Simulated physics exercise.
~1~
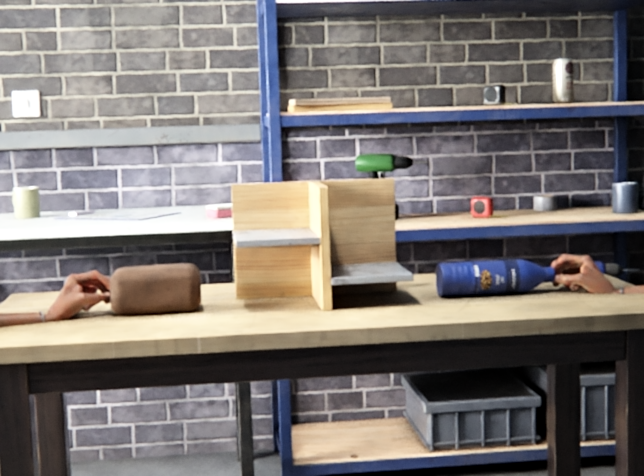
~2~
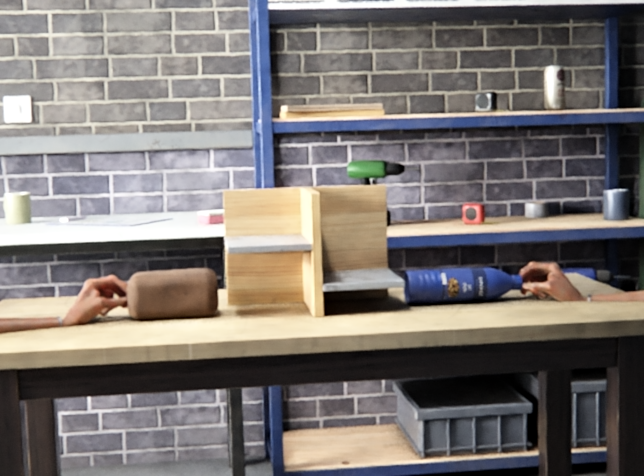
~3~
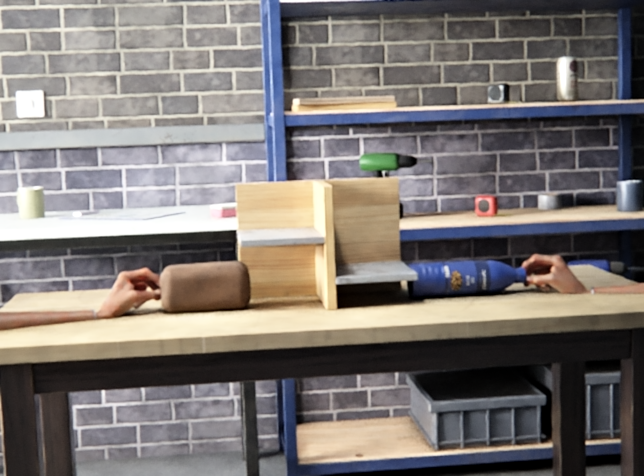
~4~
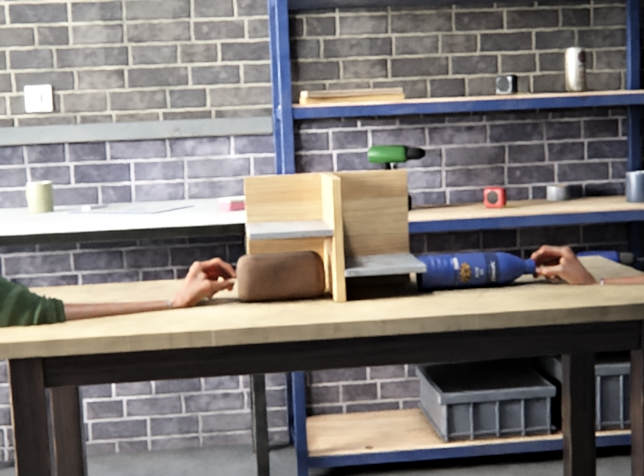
On a workbench, one hand slides a brown loaf under a shelf while a blue bottle stops at the opposite opening.
